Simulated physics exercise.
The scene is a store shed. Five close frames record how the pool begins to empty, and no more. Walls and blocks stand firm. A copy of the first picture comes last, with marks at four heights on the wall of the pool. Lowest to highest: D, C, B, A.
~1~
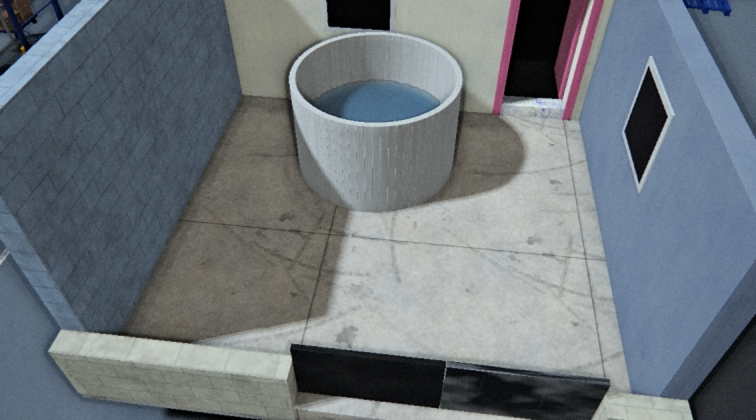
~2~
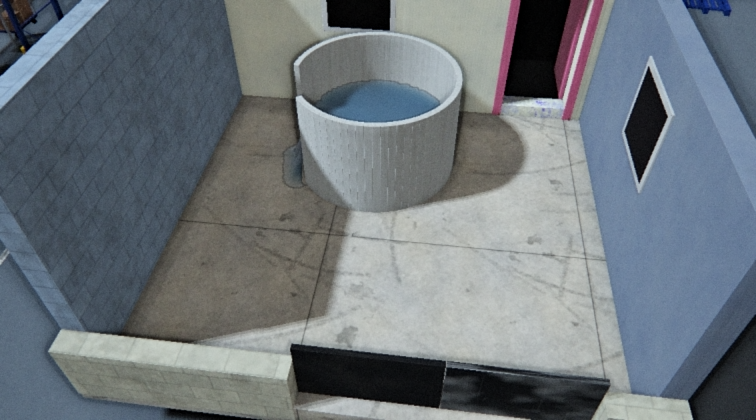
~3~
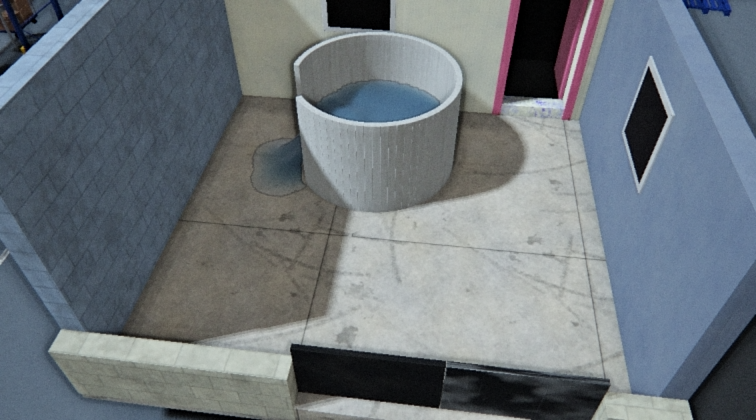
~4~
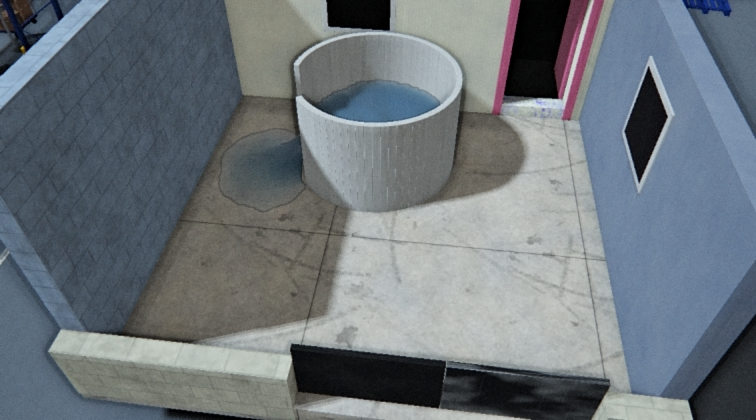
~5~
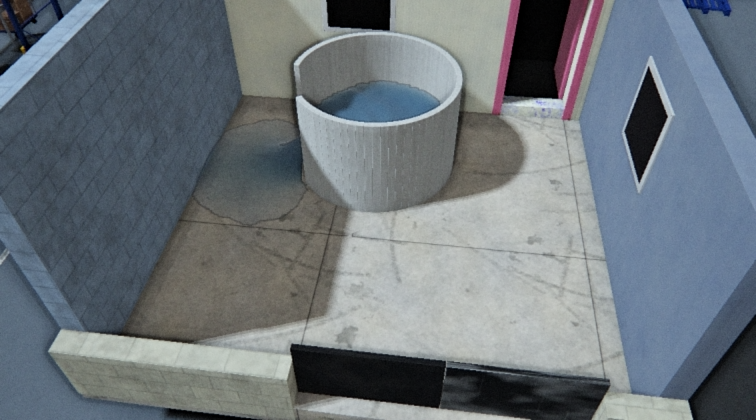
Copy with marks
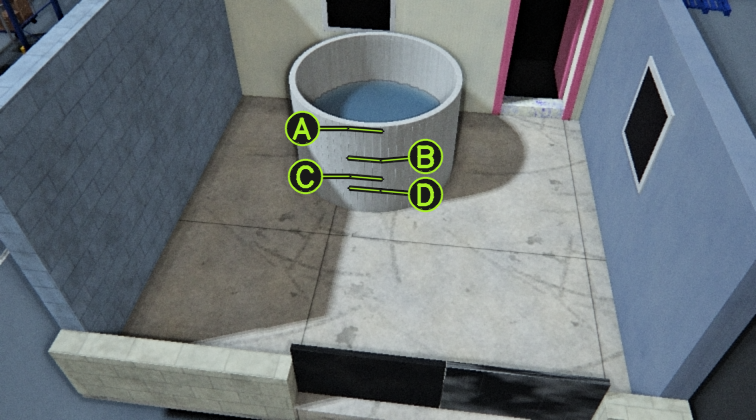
Store shed with a round pale pool, its left side opening and water spilling out, spreading leftward across the shaded concrete floor.
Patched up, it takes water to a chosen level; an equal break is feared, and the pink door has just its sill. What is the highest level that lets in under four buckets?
Use line B.
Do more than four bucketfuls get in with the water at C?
No.
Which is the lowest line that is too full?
It is A.
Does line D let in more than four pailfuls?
No, that is safe.
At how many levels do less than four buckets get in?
Three of the four.
On the marked copy, A at (364, 129); B at (365, 159); C at (365, 177); D at (365, 189); from the bottom up D, C, B, A.
If A is chosen, about 9 bucketfuls get in.
If B is chosen, a splash gets over, under a bucket.
If C is chosen, nothing gets over.
If D is chosen, nothing gets over.
